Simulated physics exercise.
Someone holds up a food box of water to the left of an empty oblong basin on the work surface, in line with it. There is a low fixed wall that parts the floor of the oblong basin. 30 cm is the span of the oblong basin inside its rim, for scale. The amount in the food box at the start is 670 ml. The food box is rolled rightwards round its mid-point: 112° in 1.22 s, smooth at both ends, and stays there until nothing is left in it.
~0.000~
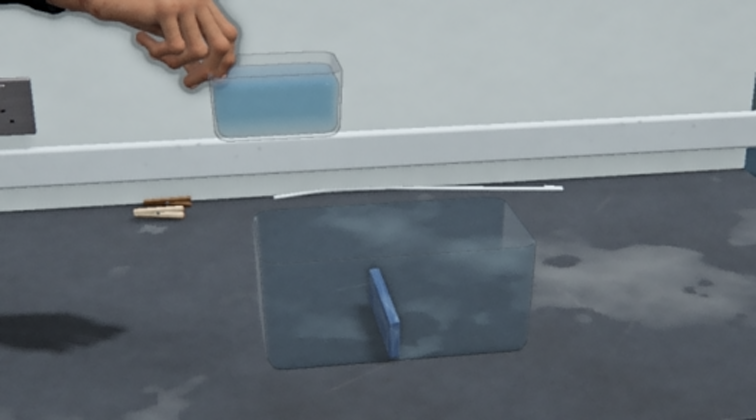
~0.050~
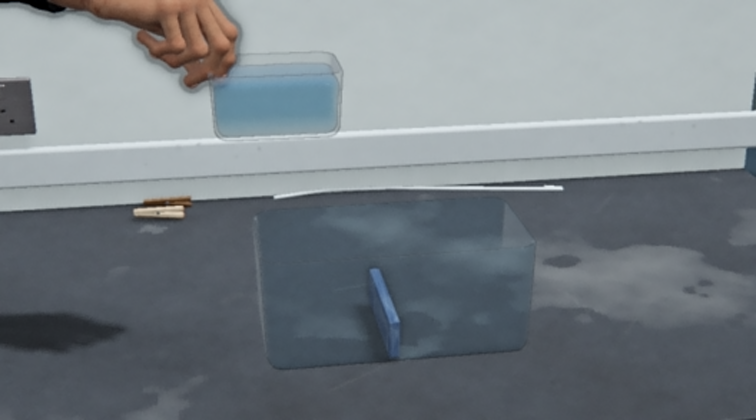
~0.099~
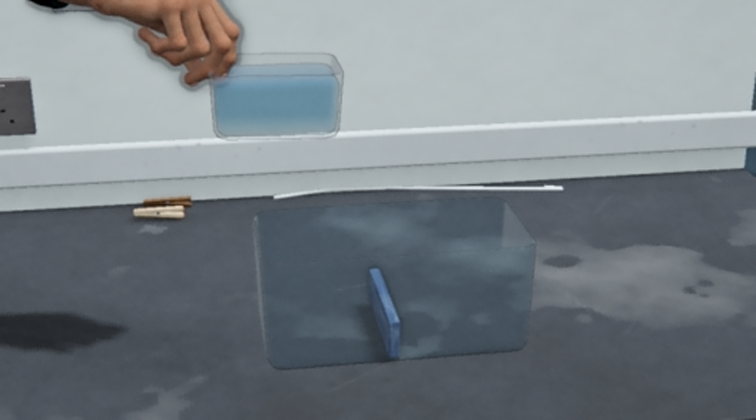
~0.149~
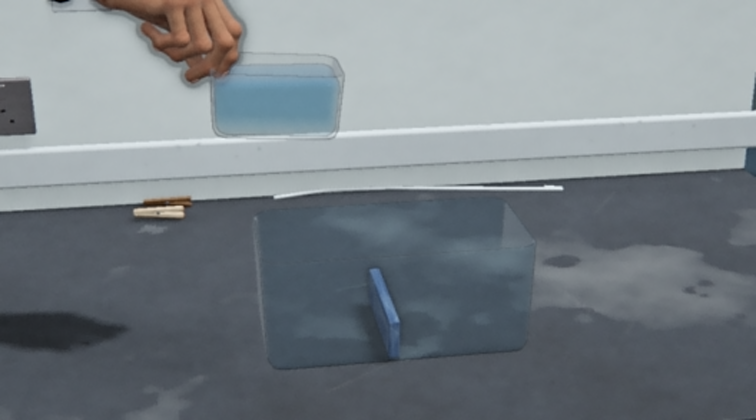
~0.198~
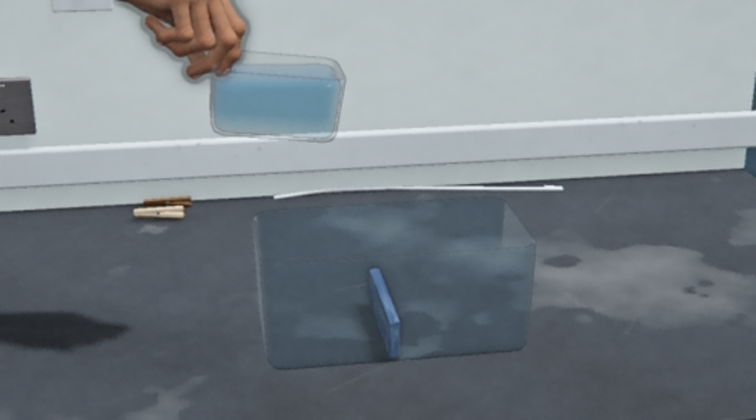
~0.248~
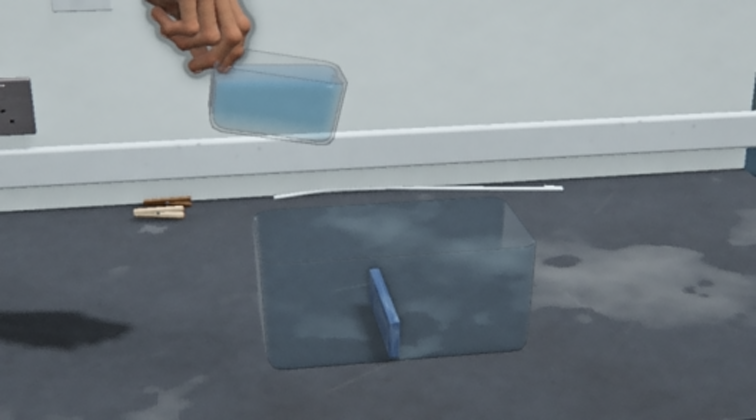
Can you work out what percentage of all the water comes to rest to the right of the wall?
I would put it at 73 per cent.
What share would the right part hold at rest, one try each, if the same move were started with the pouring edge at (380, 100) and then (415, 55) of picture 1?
Try 1: 85 %; try 2: 85 %.
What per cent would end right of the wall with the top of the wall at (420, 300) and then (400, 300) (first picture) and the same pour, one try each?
45 % and 65 %.
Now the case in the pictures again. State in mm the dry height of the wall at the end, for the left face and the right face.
On the left it's about 36 mm; on the right, about 22 mm.
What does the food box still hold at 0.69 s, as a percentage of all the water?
Roughly 44 %.
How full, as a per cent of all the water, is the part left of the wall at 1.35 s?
The fraction is near 26 percent.
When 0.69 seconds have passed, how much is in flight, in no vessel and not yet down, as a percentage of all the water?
Some 38 % is the figure.
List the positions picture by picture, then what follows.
Tilt 0°; pouring edge (337, 64); surface from (211, 76) to (335, 71); the oblong basin's rim runs from (257, 238) to (520, 222); the wall's top is at (384, 296), in the first frame.
Tilt 0°; pouring edge (338, 64); surface from (212, 76) to (335, 71), in the second frame.
Tilt 2°; pouring edge (338, 66); surface from (212, 76) to (336, 72), in the third frame.
Tilt 4°; pouring edge (339, 68); surface from (213, 75) to (337, 72), in the fourth frame.
Tilt 7°; pouring edge (341, 72); surface from (214, 75) to (337, 73), in the fifth frame.
Tilt 11°; pouring edge (342, 76); surface from (215, 75) to (340, 73), in the sixth frame.
By 0.69 s the tilt is 67° and 43 per cent is still to pour, 1 is left of the wall and 18 right of it.
By 1.01 s the tilt is 104° and 6 per cent is still to pour, 13 is left of the wall and 73 right of it.
By 1.35 s the tilt is 112° and 0 per cent is still to pour, 25 is left of the wall and 73 right of it.
By 1.72 s the tilt is 112° and 0 per cent is still to pour, 25 is left of the wall and 73 right of it.
At rest 25 per cent lies left of the wall, 73 right of it and 1 outside.
